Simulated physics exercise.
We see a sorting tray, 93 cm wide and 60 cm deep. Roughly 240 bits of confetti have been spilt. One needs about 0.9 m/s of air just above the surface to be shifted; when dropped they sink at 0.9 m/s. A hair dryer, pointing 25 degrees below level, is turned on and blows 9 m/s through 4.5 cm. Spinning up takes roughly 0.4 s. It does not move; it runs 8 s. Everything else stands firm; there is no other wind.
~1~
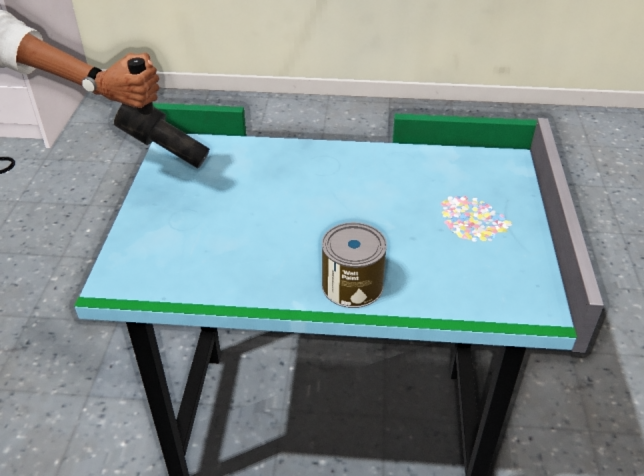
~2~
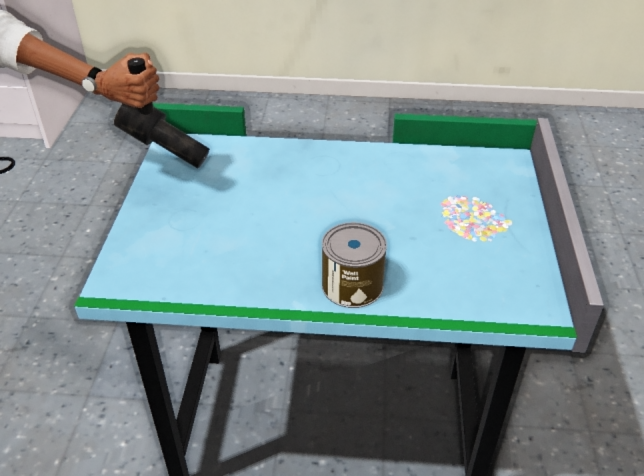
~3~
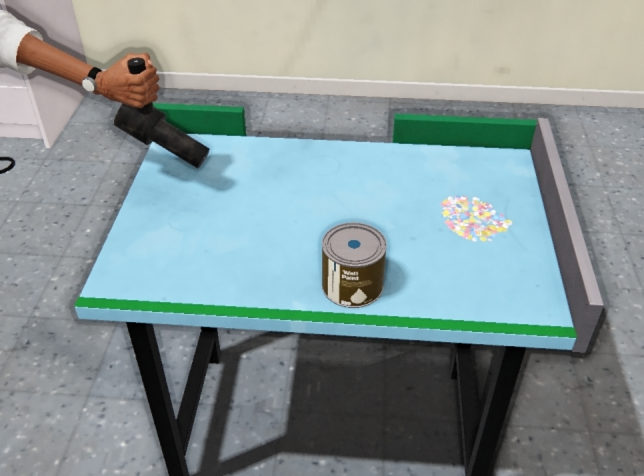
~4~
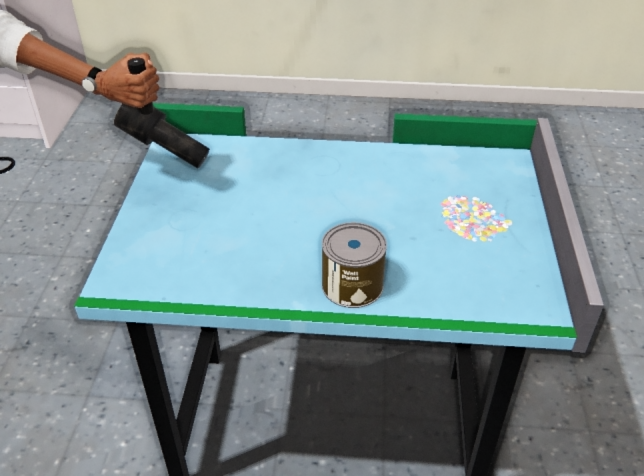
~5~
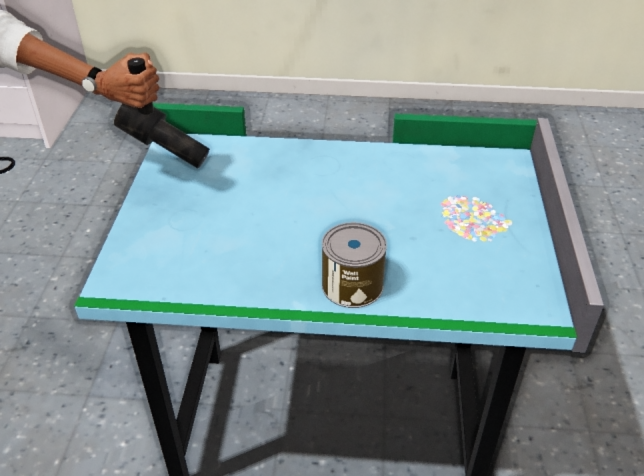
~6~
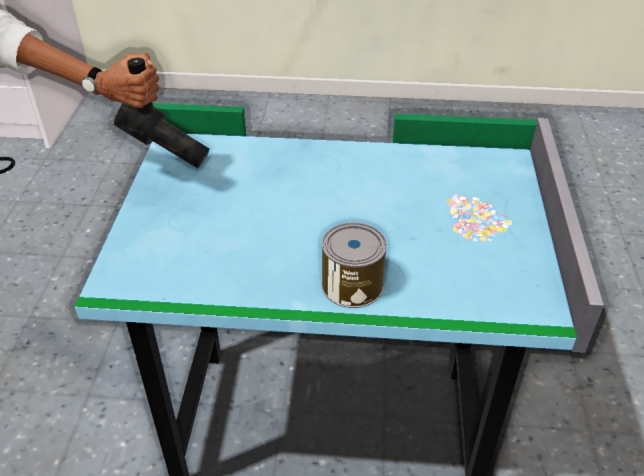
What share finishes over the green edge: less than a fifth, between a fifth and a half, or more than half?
Looking at the bits of confetti, what finishes over the green edge is just a sliver.
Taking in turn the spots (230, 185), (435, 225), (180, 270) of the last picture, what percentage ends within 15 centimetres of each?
In turn about 0 %, 0 %, 0 %.
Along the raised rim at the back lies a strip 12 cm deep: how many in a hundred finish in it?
It comes to close to 20 per cent.
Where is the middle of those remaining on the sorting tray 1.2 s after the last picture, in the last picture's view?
Approx. centre at (549, 222) px.
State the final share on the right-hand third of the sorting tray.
I'd put it at about 90 percent.
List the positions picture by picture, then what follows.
The middle of the bits of confetti is near (472, 218), none has stirred yet and the mouth of the hair dryer is at (204, 159), in the first frame.
The middle of the bits of confetti is near (472, 218), none has stirred yet and the green edge is centred on (320, 322), in the second frame.
The middle of the bits of confetti is near (472, 218), none has stirred yet and the top of a tin is at (354, 243), in the third frame.
The middle of the bits of confetti is near (472, 218) and none has stirred yet, in the fourth frame.
The middle of the bits of confetti is near (472, 218) and none has stirred yet, in the fifth frame.
The middle of the bits of confetti is near (473, 218) and about 5 % have left their places, in the sixth frame.
Then, 1.2 s after the last picture the count stands so, 2 % are over the green edge; the middle of those still in play is near (549, 222).
Then, 2.2 s after the last picture the count stands so, 3 % are over the green edge; the middle of those still in play is near (549, 222).
Then, 4.0 s after the last picture the count stands so, 8 % are over the green edge; the middle of those still in play is near (547, 219).
Then, 7.6 s after the last picture, at the end, 9 % are over the green edge; the middle of those still in play is near (547, 217).
